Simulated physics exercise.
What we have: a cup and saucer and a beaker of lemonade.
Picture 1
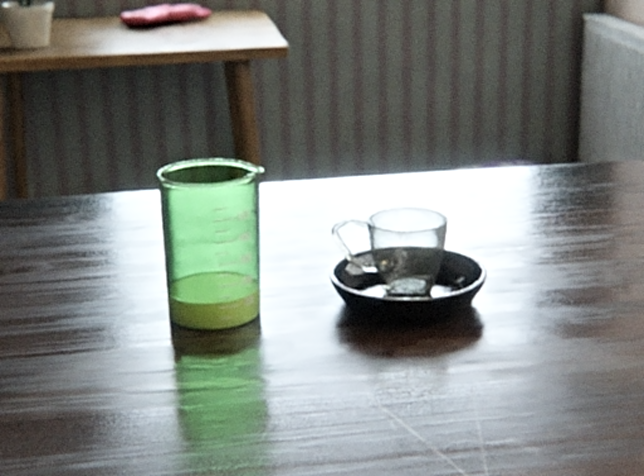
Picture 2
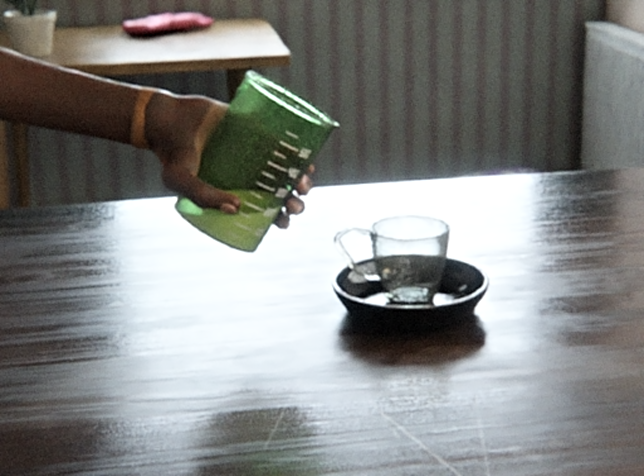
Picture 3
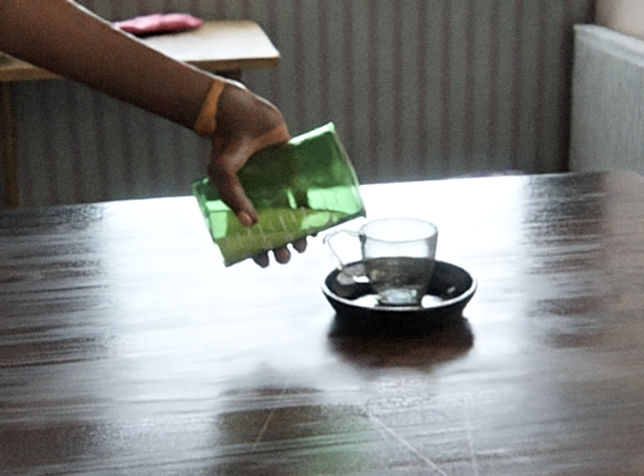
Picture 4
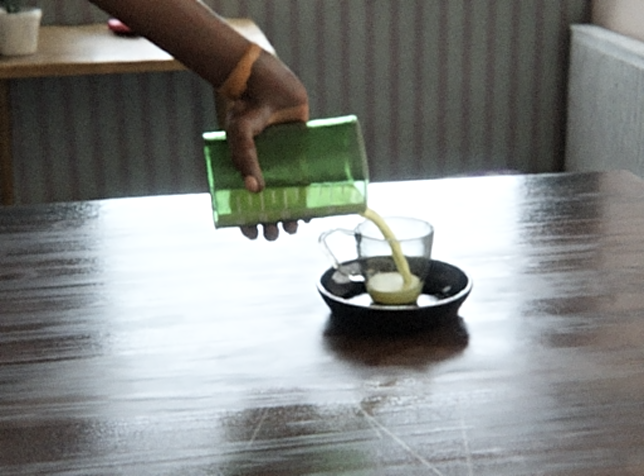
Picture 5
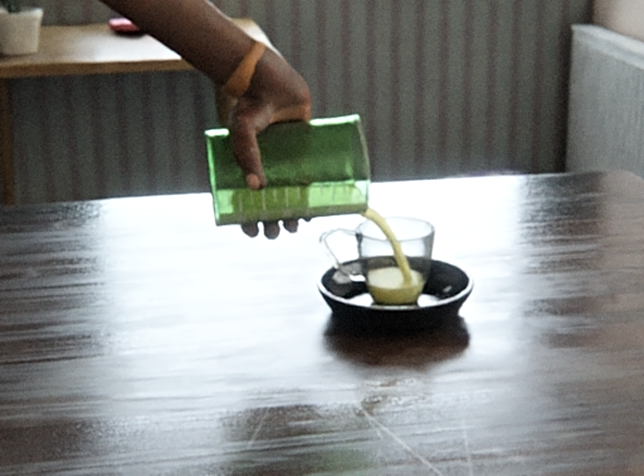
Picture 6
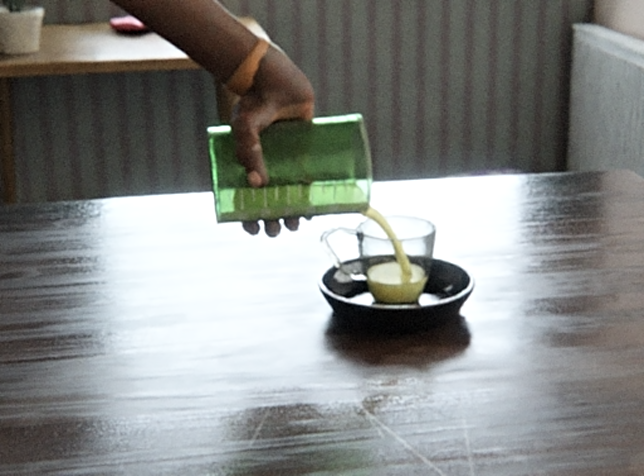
On a dark wooden table, a green beaker of pale yellow lemonade stands to the left of an empty glass cup on a black saucer. A hand reaches in from the left, lifts the beaker and tilts it toward the cup. Lemonade streams over the rim, and the level in the cup rises.
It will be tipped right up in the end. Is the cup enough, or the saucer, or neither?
It fits in the cup.
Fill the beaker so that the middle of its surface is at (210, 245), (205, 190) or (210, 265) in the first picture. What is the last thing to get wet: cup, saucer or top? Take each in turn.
As listed: Saucer too, on to the top, into the saucer.
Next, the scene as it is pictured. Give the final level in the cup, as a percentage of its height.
Some 75 per cent.
Next, the cup is about half full; the saucer is dry.
After that, the cup is about three quarters full; the saucer is dry.
Finally, the cup is about three quarters full; the saucer is dry.
